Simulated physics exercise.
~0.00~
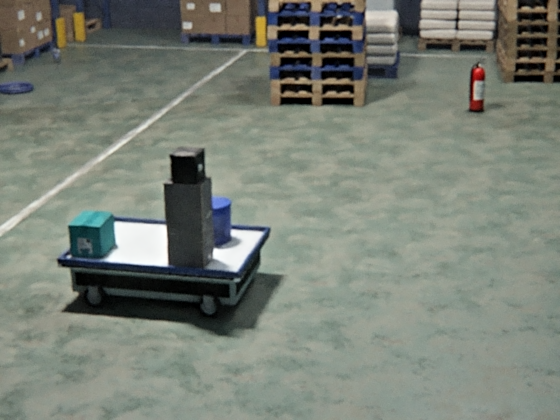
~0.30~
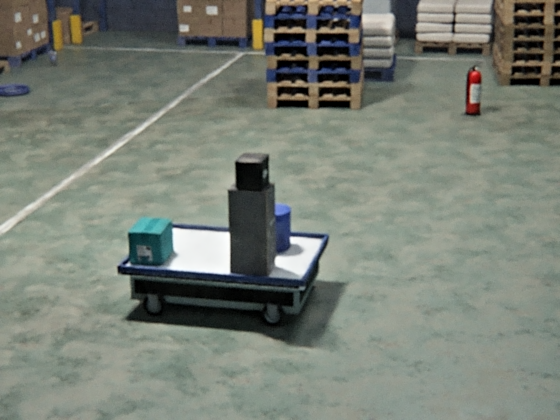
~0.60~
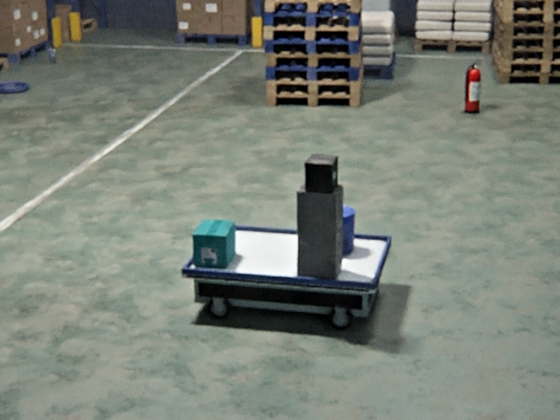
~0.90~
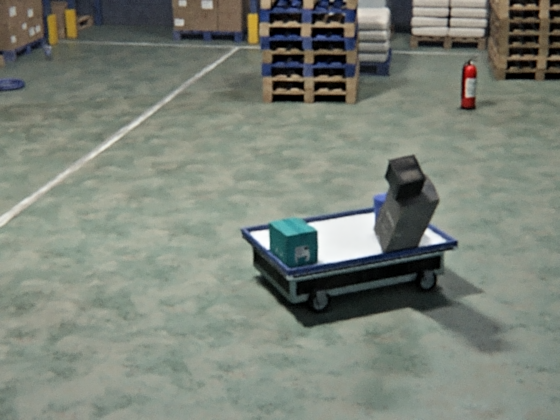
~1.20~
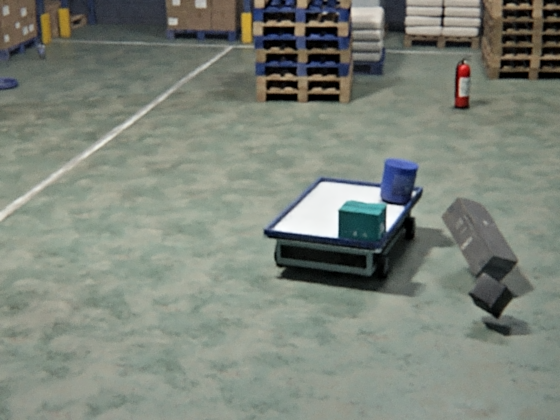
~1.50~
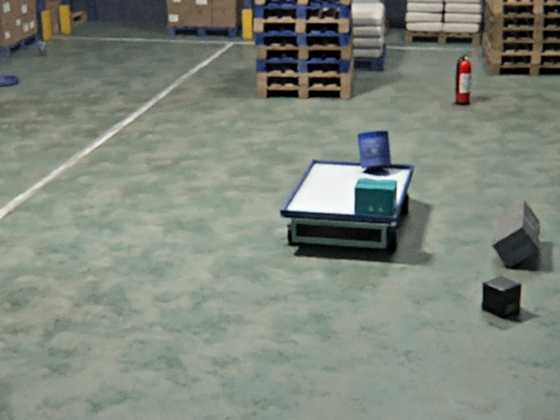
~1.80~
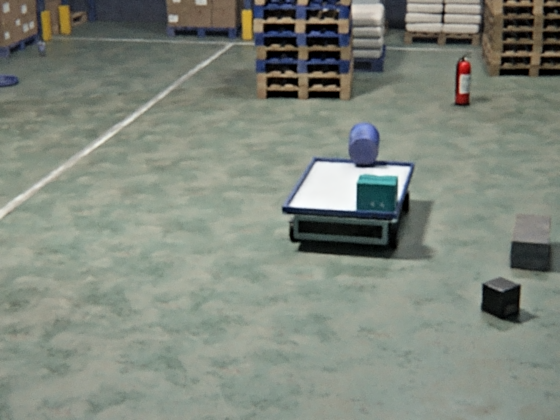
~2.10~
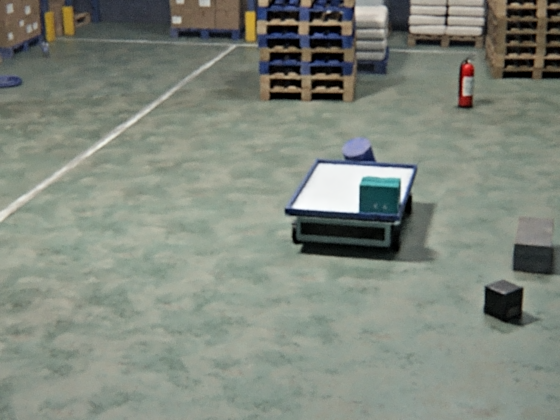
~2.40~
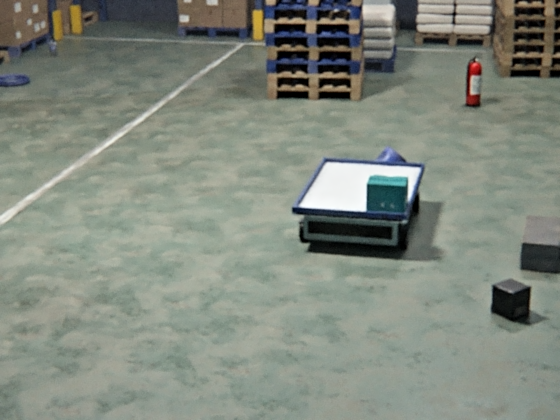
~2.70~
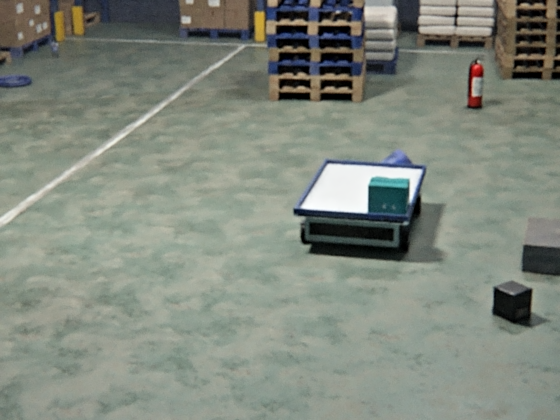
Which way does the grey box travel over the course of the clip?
The grey box travels to the right, first riding on the cart and then toppling off onto the floor.
A cart rolls right and turns away, spilling two boxes and a blue pail onto the floor.
